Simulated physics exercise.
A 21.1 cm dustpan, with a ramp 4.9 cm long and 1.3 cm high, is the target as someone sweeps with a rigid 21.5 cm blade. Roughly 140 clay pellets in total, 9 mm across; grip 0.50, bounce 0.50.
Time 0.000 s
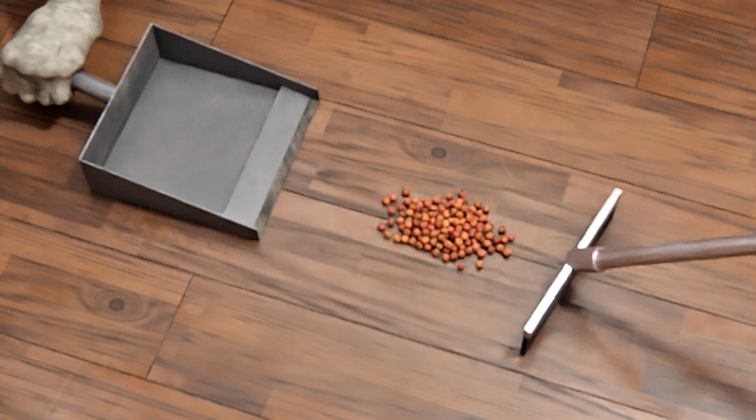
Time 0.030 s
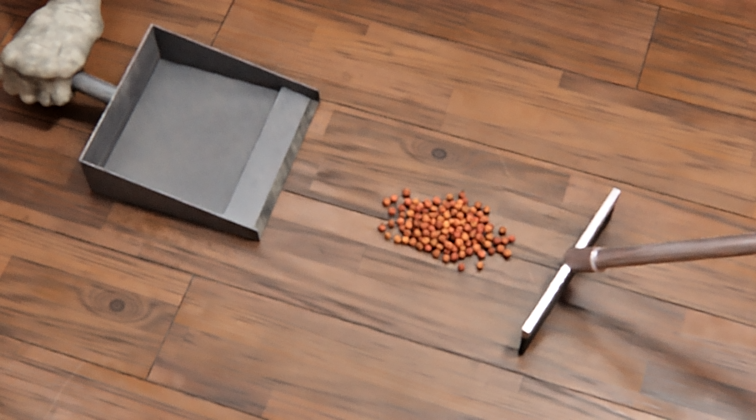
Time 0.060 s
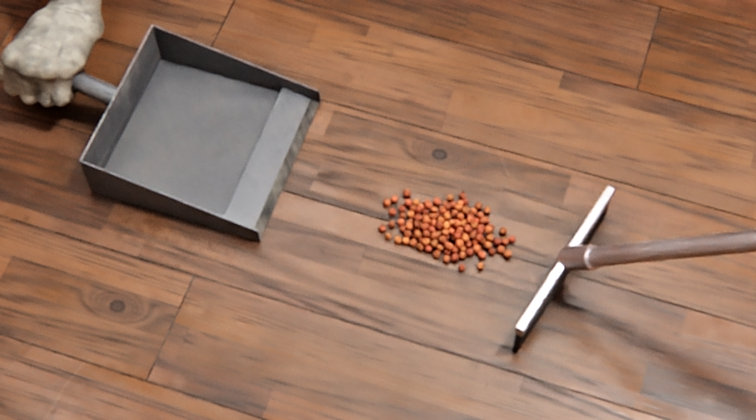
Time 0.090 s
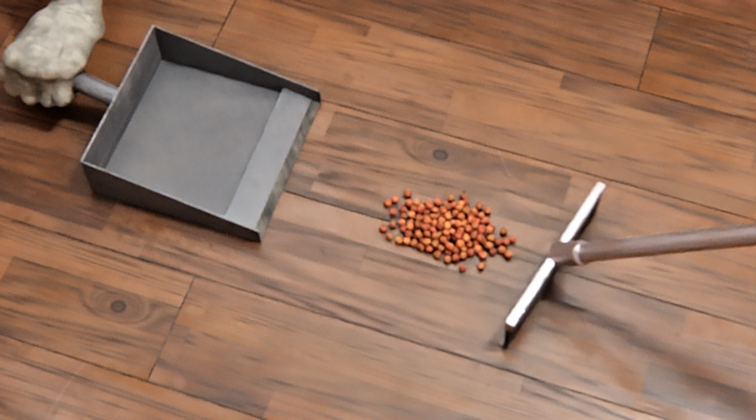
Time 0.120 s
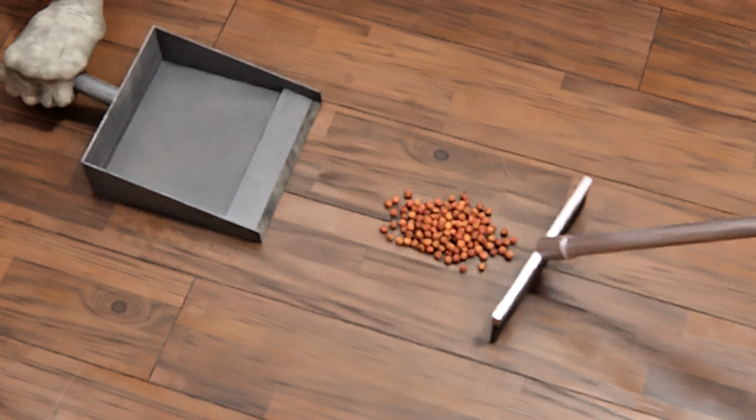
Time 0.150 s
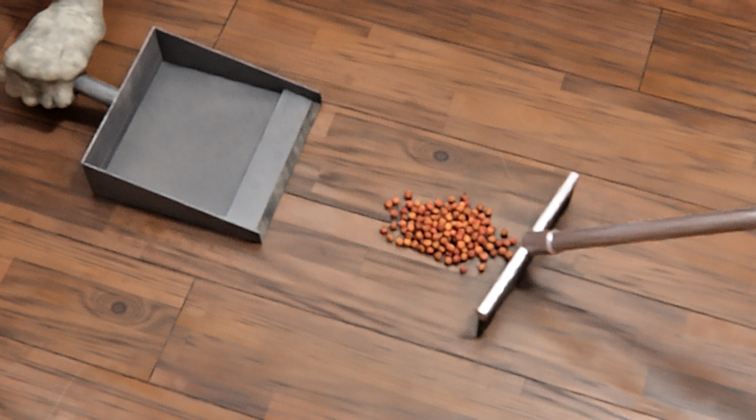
A long-handled blade slid left across the wooden floor, slowly at first, until it reached the near edge of a pile of reddish-brown pellets, while a gloved hand held a gray dustpan still.
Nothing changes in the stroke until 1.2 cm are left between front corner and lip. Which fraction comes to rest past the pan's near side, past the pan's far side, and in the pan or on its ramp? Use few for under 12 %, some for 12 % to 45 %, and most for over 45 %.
Past the pan's near side: Few, past the pan's far side: Few, in the pan or on its ramp: Some.
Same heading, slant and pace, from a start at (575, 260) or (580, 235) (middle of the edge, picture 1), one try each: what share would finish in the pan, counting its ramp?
Close to 30 in a hundred, then close to 35 in a hundred.
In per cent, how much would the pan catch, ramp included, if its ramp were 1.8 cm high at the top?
I'd put it near 15 per cent, ramp counted.
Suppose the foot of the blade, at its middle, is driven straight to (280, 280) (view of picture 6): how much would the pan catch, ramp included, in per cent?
Roughly 0 percent.
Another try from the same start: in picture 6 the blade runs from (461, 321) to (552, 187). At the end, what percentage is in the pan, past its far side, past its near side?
The pan gets 25, the far side 5 and the near side 5.
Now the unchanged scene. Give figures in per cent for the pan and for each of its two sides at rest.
Near 0, far 5, pan 20, all in per cent.
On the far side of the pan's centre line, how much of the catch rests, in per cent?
50 per cent.
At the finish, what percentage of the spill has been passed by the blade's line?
Something like 0 per cent, roughly.
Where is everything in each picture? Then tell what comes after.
Blade from (528, 333) to (616, 197), moved 0.0 cm, 0 of the pieces shifted so far; middle of the pieces at (442, 228); pan at (193, 140), in the first frame.
Blade from (526, 333) to (614, 197), moved 0.3 cm, 0 of the pieces shifted so far; middle of the pieces at (442, 228), in the second frame.
Blade from (520, 330) to (609, 195), moved 1.0 cm, 0 of the pieces shifted so far; middle of the pieces at (443, 229), in the third frame.
Blade from (510, 326) to (599, 191), moved 2.3 cm, 0 of the pieces shifted so far; middle of the pieces at (443, 230), in the fourth frame.
Blade from (497, 320) to (586, 186), moved 4.0 cm, 0 of the pieces shifted so far; middle of the pieces at (444, 230), in the fifth frame.
Blade from (483, 314) to (573, 181), moved 5.8 cm, 0 of the pieces shifted so far; middle of the pieces at (444, 231); pan at (195, 143). Its pace works out near 0.58 m/s, heading 9 degrees away from the viewer's side, in the sixth frame.
Then, at 0.38 s, middle of the blade 18 cm from the lip; 0 % over the lip, far side 0 %, near side 0 %.
After 0.54 s, middle of the blade 8 cm from the lip; 0 % over the lip, far side 0 %, near side 0 %.
After 0.82 s, middle of the blade 4 cm from the lip; 20 % over the lip, far side 5 %, near side 0 %.
By 1.2 s all is still; near side 0 %, far side 5 %, pan 20 %, in front of the lip or behind the blade 75 %.
